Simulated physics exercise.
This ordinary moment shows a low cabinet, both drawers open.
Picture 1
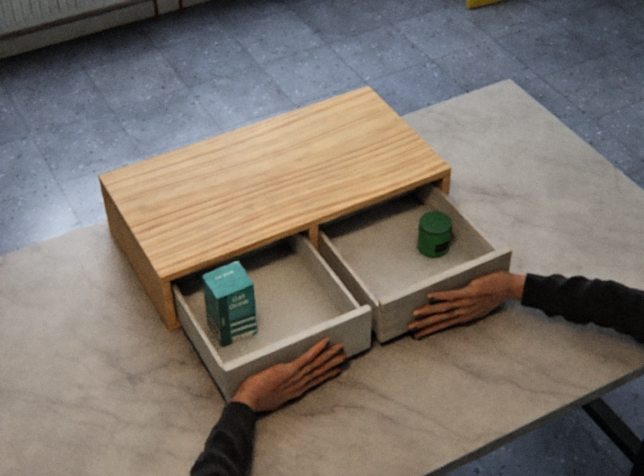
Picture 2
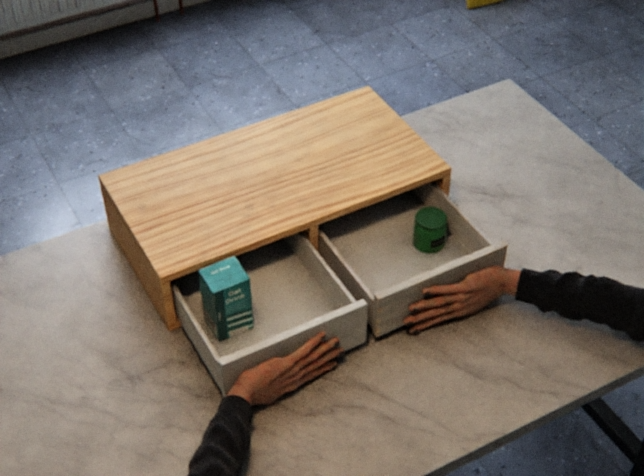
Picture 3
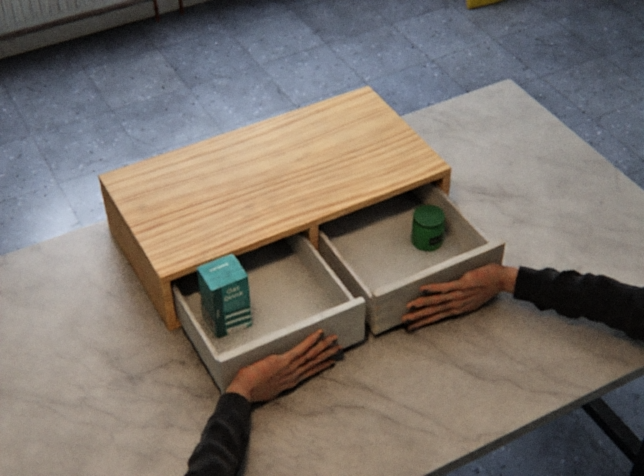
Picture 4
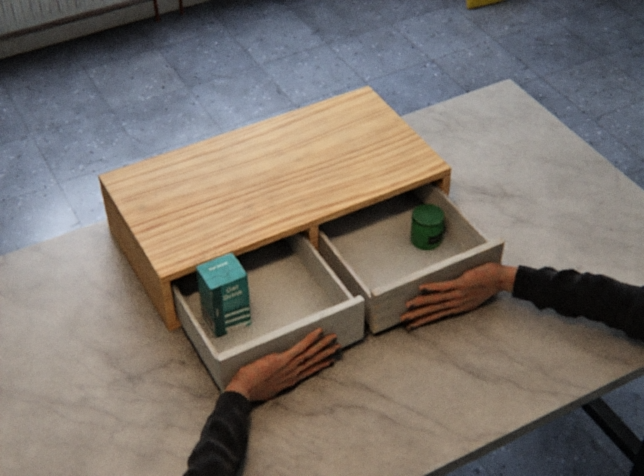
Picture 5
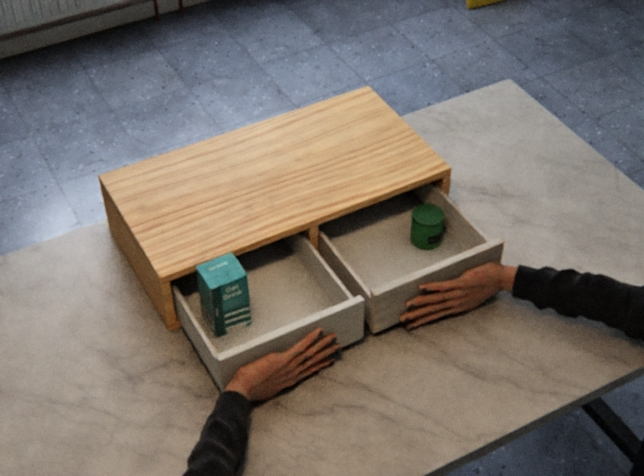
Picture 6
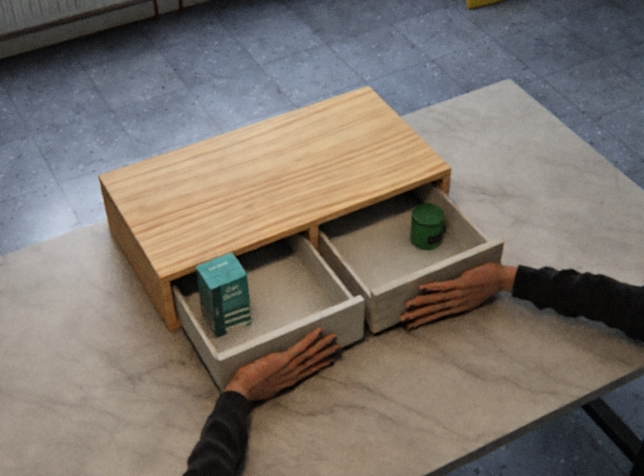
On a stone-topped table, two hands nudging both open drawers of a wooden chest slightly inward, a turquoise carton and green jar inside.
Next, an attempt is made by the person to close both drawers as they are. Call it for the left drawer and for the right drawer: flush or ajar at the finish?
Left drawer: Ajar. Right drawer: Flush.
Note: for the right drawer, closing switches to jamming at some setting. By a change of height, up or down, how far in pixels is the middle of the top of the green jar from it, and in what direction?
It is roughly 16 pixels, and the shift goes up.
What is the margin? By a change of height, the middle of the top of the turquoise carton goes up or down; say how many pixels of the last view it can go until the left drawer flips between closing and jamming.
About 4 pixels, downward.
Then, 0.44 s later than the last frame, left drawer starting in; right drawer about half in.
When it is over, the left drawer jams; the right drawer closes.
